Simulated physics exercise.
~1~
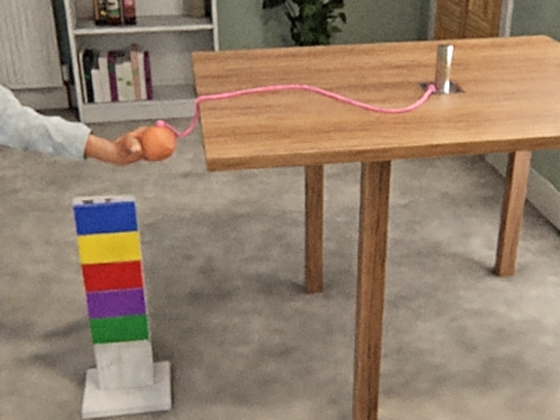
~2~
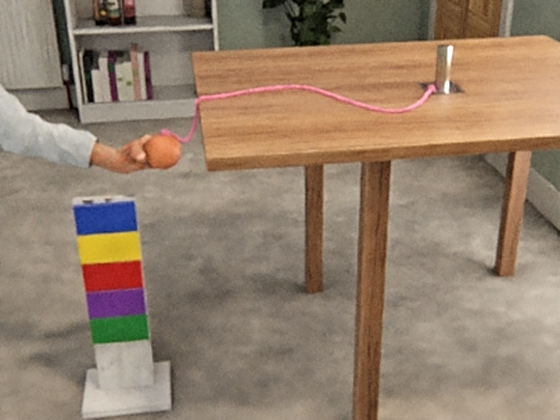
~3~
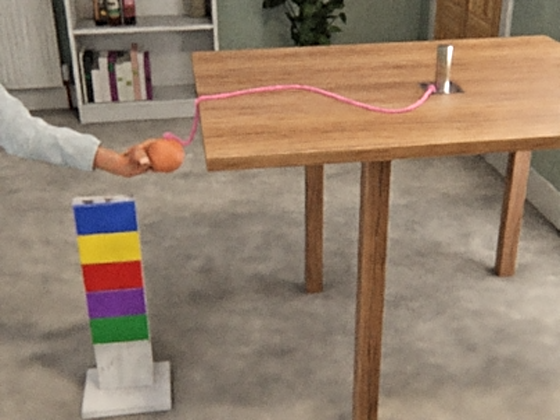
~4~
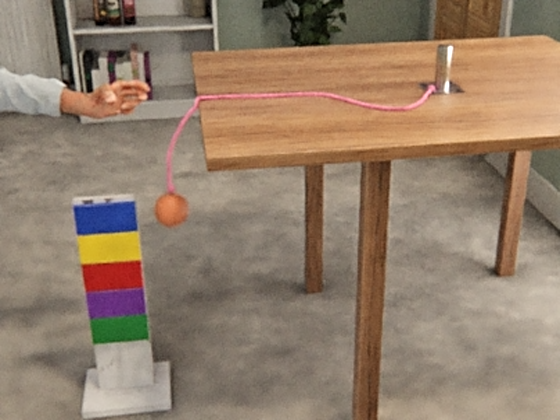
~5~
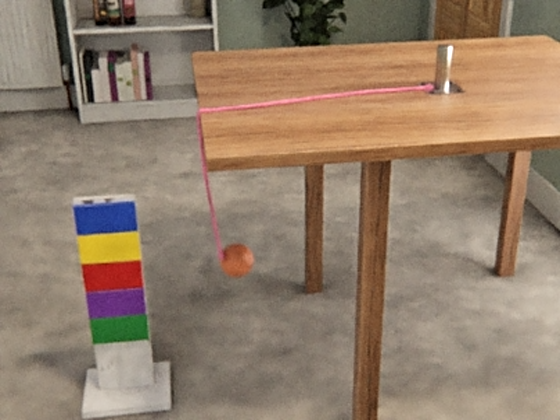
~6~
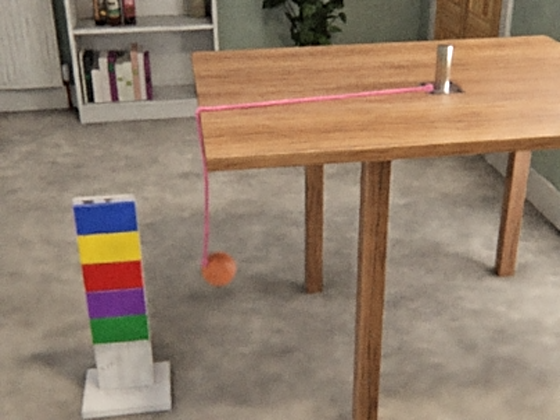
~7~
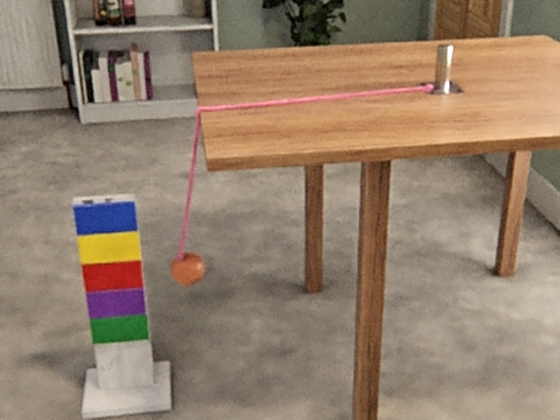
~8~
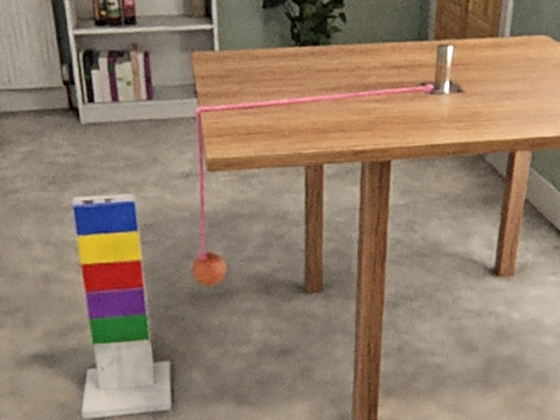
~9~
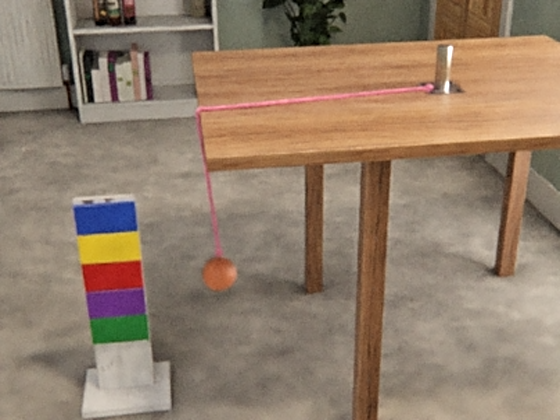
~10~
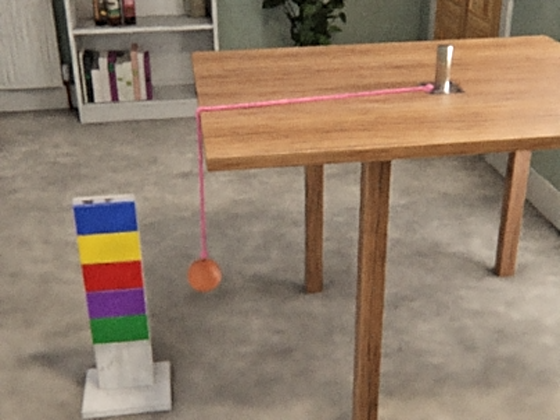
To begin with, a hand holds an orange just off the left edge of a wooden table, with a pink cord running loosely from it to a metal post, while a striped scale of blue, yellow, red, purple and green stands below. The hand shifts the orange slightly right, then lets go and draws back out of view. The orange drops and swings right beneath the table edge as the cord pulls straight. It swings back left, then sways right and left in smaller movements. Finally it hangs almost directly below the edge, level with the red band.
